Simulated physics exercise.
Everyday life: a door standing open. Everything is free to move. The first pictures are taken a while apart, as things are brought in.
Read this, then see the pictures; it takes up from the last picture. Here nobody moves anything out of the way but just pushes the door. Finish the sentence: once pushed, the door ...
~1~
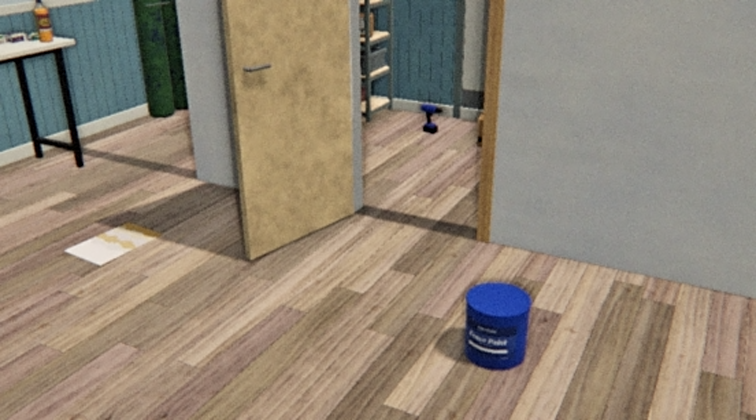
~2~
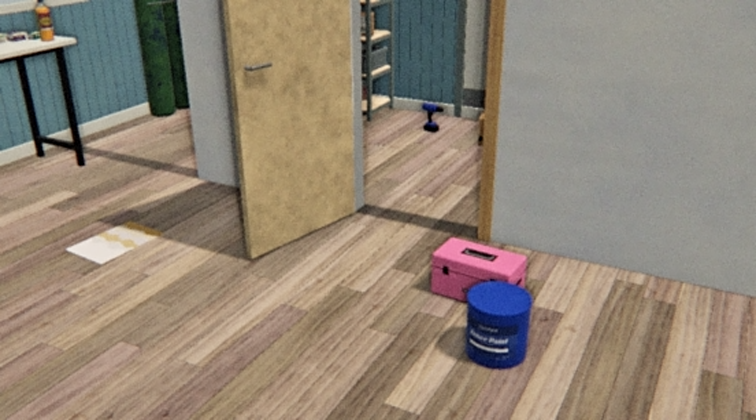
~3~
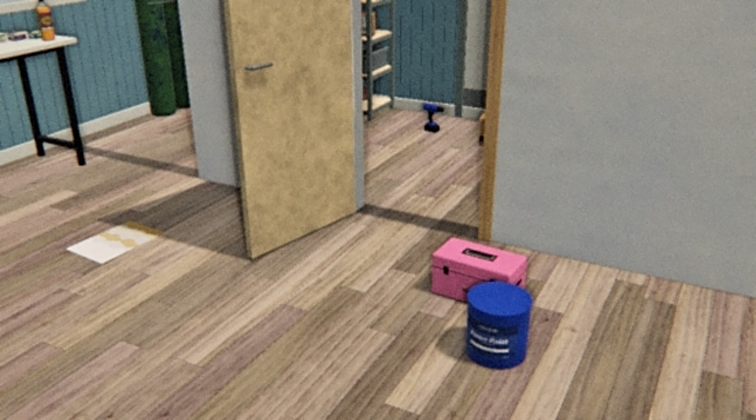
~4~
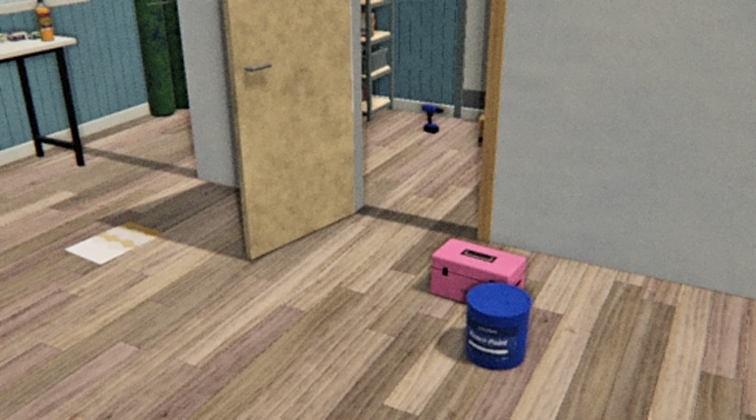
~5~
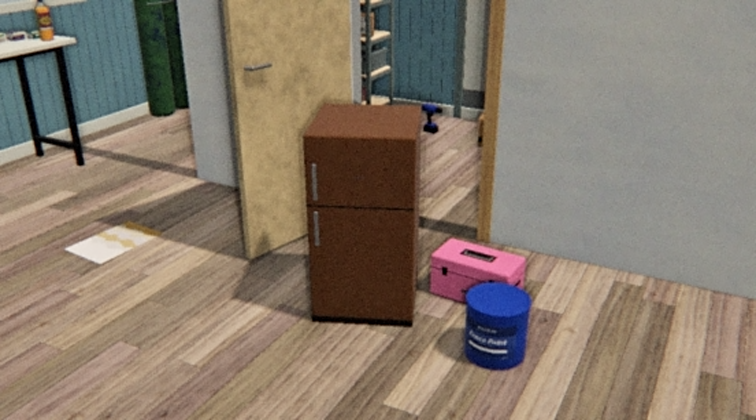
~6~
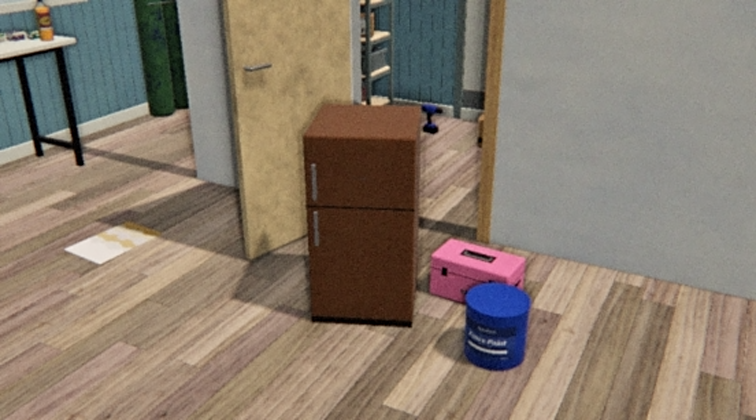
... never meets the frame.
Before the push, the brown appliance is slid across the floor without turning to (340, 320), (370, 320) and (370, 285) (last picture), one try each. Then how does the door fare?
So on try one it completes its arc, on try two it completes its arc, and on try three it is halted early.
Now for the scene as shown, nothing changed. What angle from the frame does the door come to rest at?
Open angle: About 70°.
Then, 0.50 s past the last view, door 97° open.
Then, 0.80 s past the last view, door 87° open.
Then, 1.10 s past the last view, door 76° open.
Finally, door 71° open; all 3 still in place. Final places as the last picture's camera would see them, brown appliance near (367, 214).
